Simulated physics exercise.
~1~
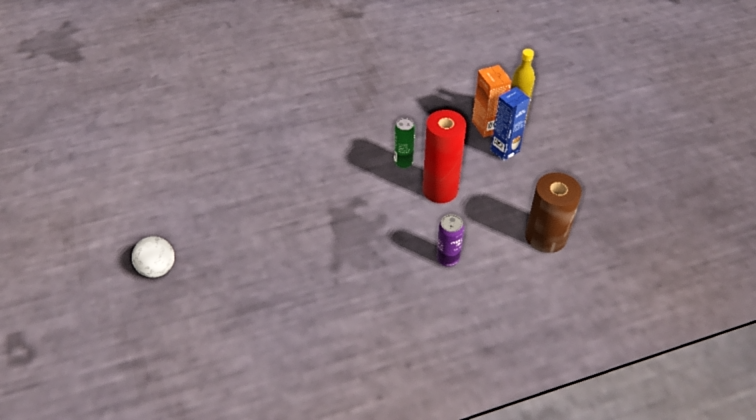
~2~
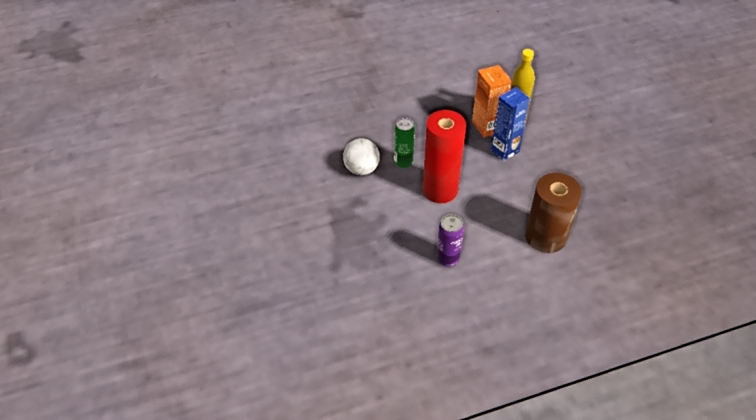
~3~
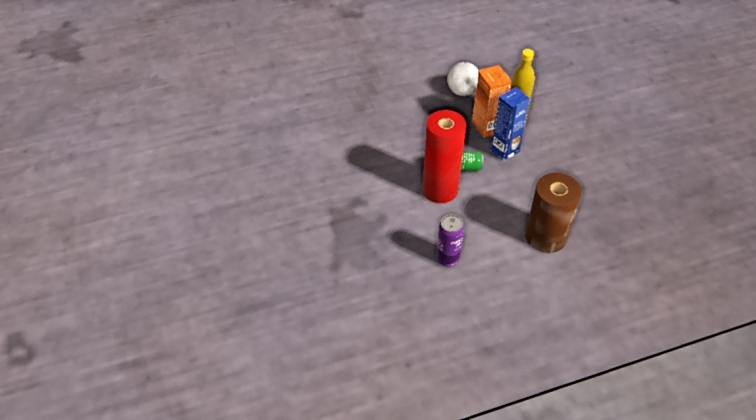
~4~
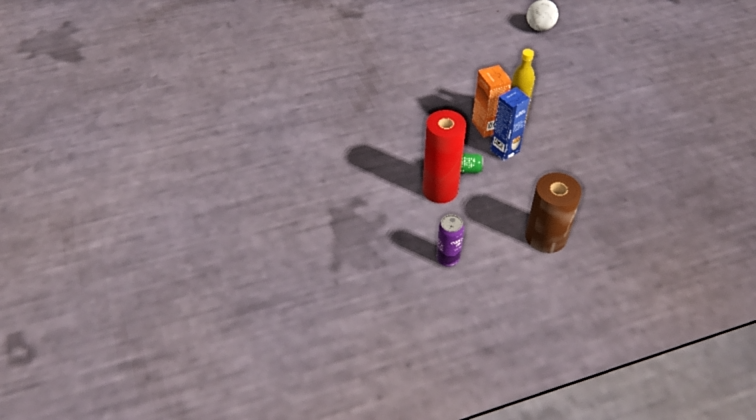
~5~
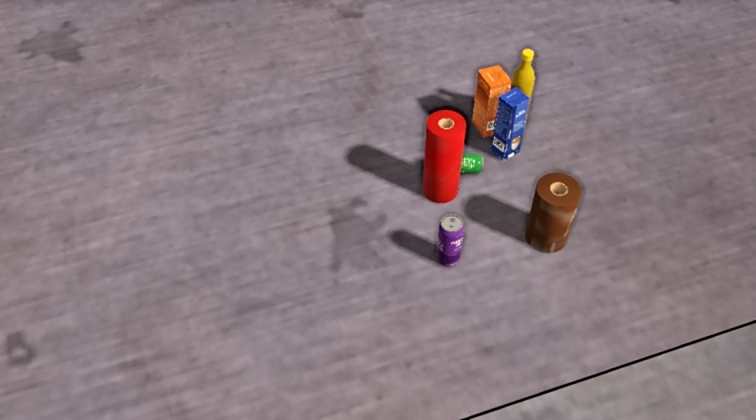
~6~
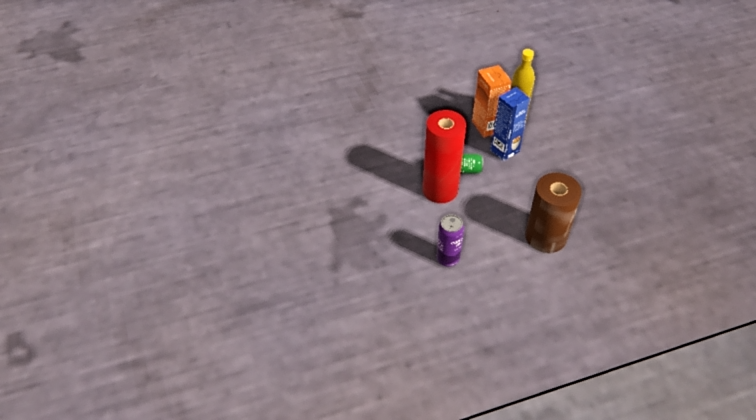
A greyish, wood-grained floor is seen from above at an angle, with a paler strip at the lower right. A white ball sits at the left, while a green can, a tall red roll, a purple can, a brown roll, orange and blue cartons and a yellow bottle stand toward the right. The ball rolls right and up to the green can. The can ends up on its side behind the red roll as the ball passes behind the orange carton. The ball continues up and out of view, leaving the green can lying down and everything else standing.
